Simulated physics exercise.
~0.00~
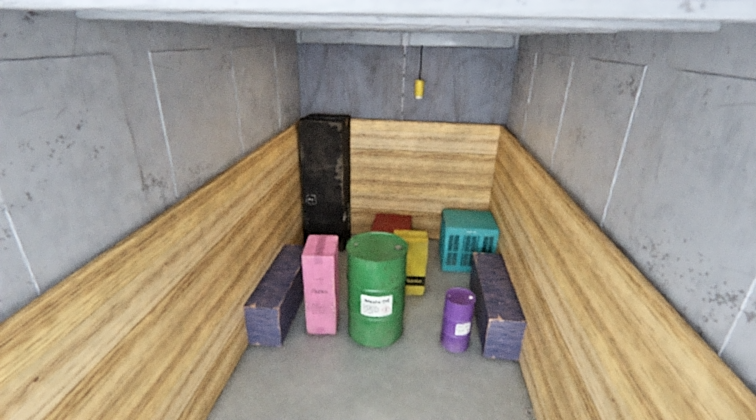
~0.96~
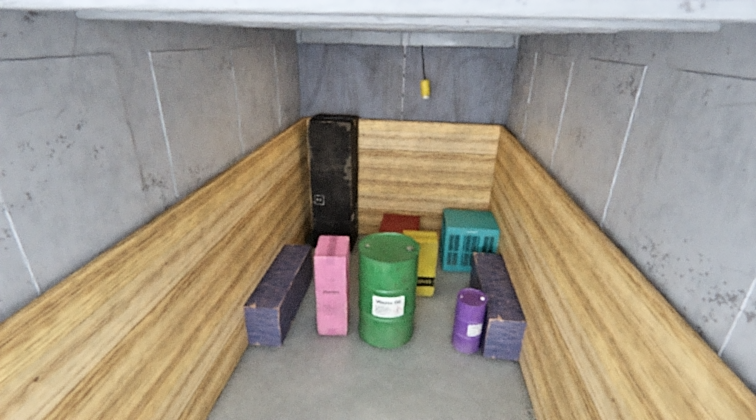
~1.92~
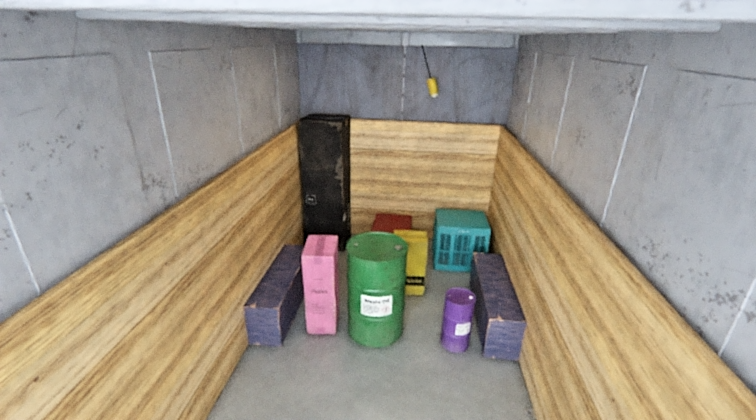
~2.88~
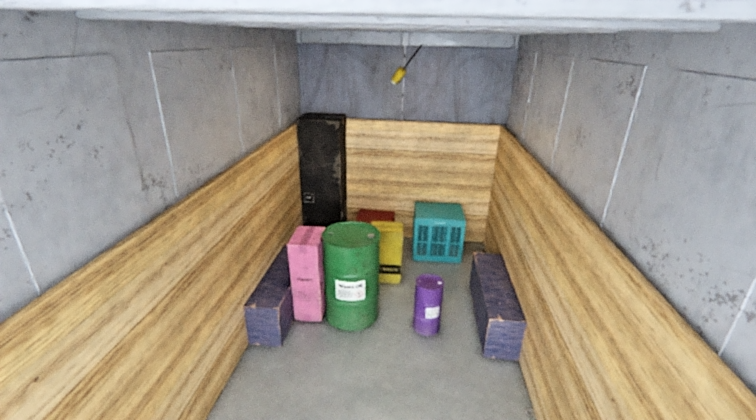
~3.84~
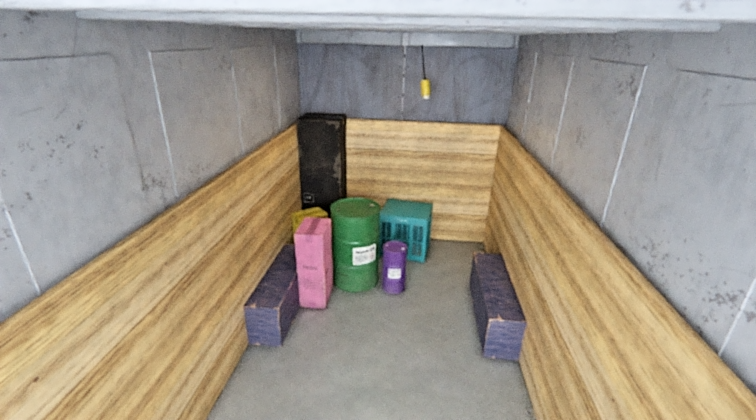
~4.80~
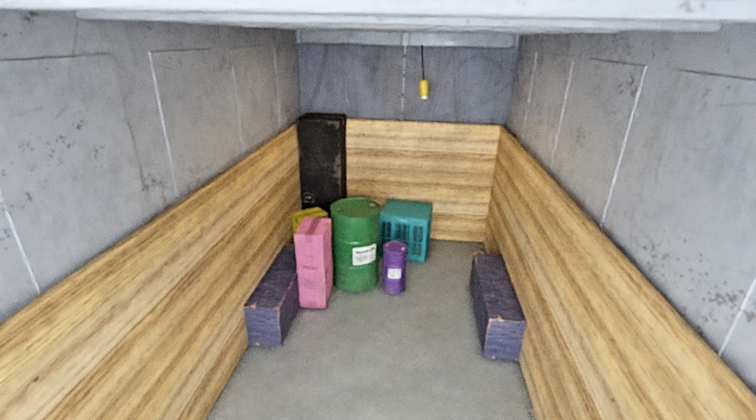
A green drum, pink box, purple canister, yellow box and turquoise chest jostle right and back in a wood-lined load bay as a hanging lamp swings, then slide left and deeper towards the front wall, where they rest upright, clustered near the tall black box, the red chest no longer visible.
